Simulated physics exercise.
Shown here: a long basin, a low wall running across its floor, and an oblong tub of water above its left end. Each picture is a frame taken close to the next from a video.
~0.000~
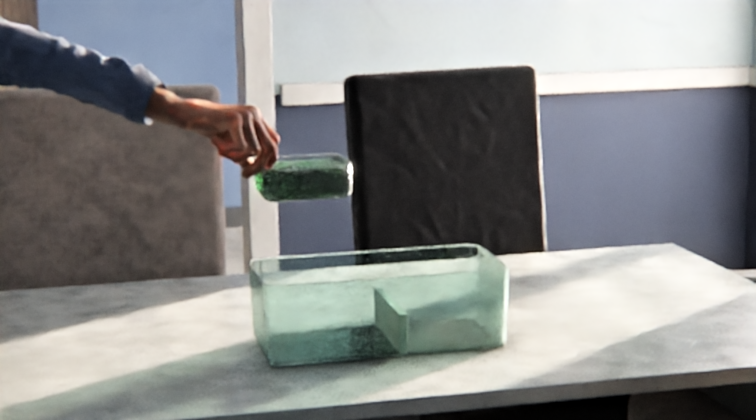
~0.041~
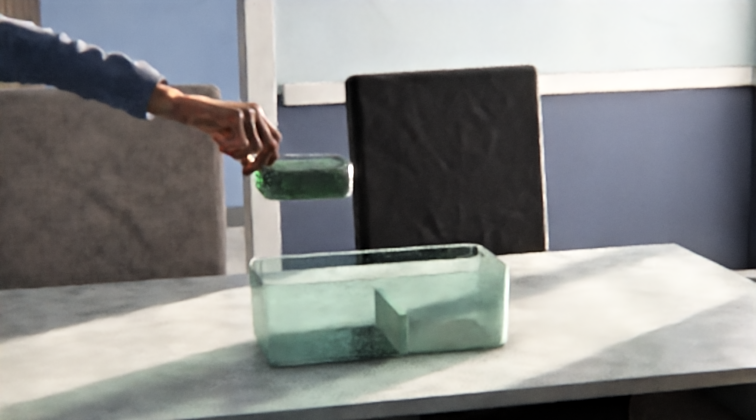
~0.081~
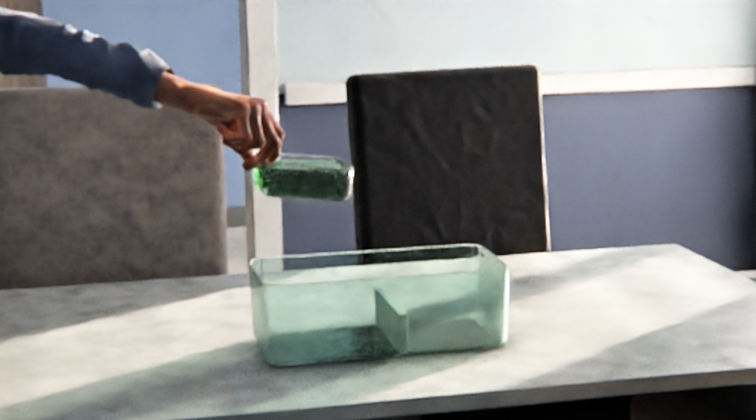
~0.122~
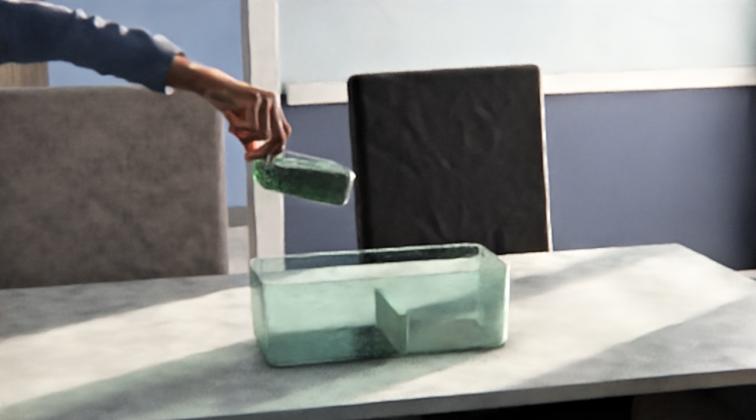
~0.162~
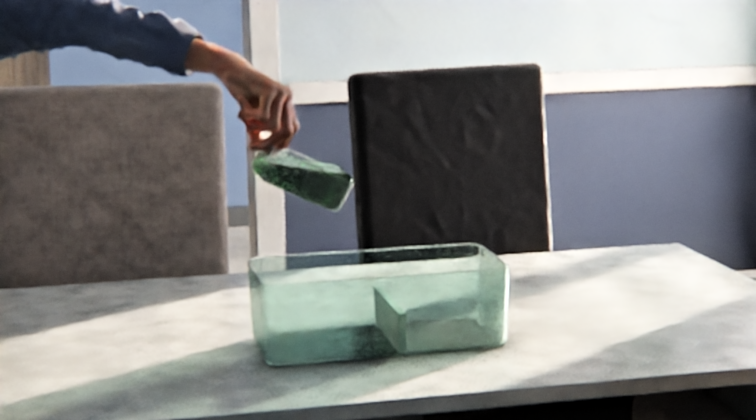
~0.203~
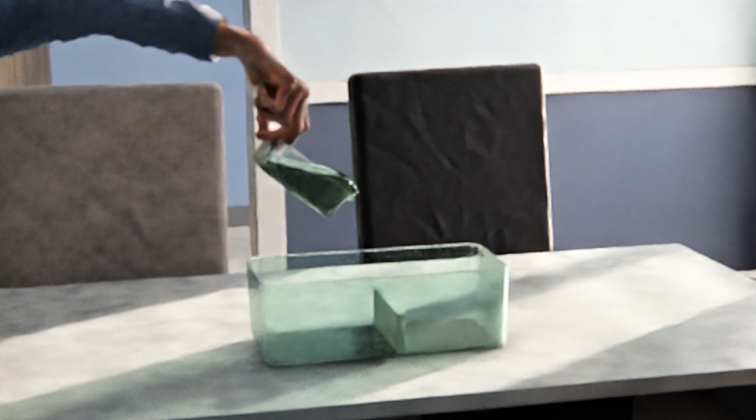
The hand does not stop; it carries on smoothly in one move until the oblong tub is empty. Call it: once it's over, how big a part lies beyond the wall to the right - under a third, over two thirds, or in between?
Under a third.
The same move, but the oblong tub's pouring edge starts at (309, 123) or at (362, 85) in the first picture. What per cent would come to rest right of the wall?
Roughly 5 % the first time and roughly 75 % the second.
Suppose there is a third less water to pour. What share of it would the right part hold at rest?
It works out near 5 percent.
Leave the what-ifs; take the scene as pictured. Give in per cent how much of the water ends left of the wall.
About 80 per cent.
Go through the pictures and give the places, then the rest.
In the first frame, it leans 0°; its right rim is at (345, 161); the water meets the walls at (260, 168) and (343, 164); the long basin's rim runs from (256, 274) to (494, 257); the wall's top is at (390, 301).
In the second frame, it leans 2°; its right rim is at (346, 162); the water meets the walls at (260, 167) and (343, 165).
In the third frame, it leans 7°; its right rim is at (347, 165); the water meets the walls at (260, 165) and (344, 166).
In the fourth frame, it leans 16°; its right rim is at (347, 171); the water meets the walls at (261, 163) and (346, 167).
In the fifth frame, it leans 27°; its right rim is at (346, 179); the water meets the walls at (260, 161) and (339, 172); 4 per cent is over the edge.
In the sixth frame, it leans 40°; its right rim is at (343, 189); the water meets the walls at (259, 157) and (330, 173); 12 per cent is over the edge.
A moment on, the oblong tub is tipped right over and 6 per cent is still to pour, 56 is left of the wall and 13 right of it.
Next, the oblong tub is tipped right over and 0 per cent is still to pour, 81 is left of the wall and 16 right of it.
Then the oblong tub is tipped right over and 0 per cent is still to pour, 79 is left of the wall and 16 right of it.
Later the oblong tub is tipped right over and 0 per cent is still to pour, 80 is left of the wall and 16 right of it.
Finally, 80 per cent lies left of the wall, 16 right of it and 3 outside.
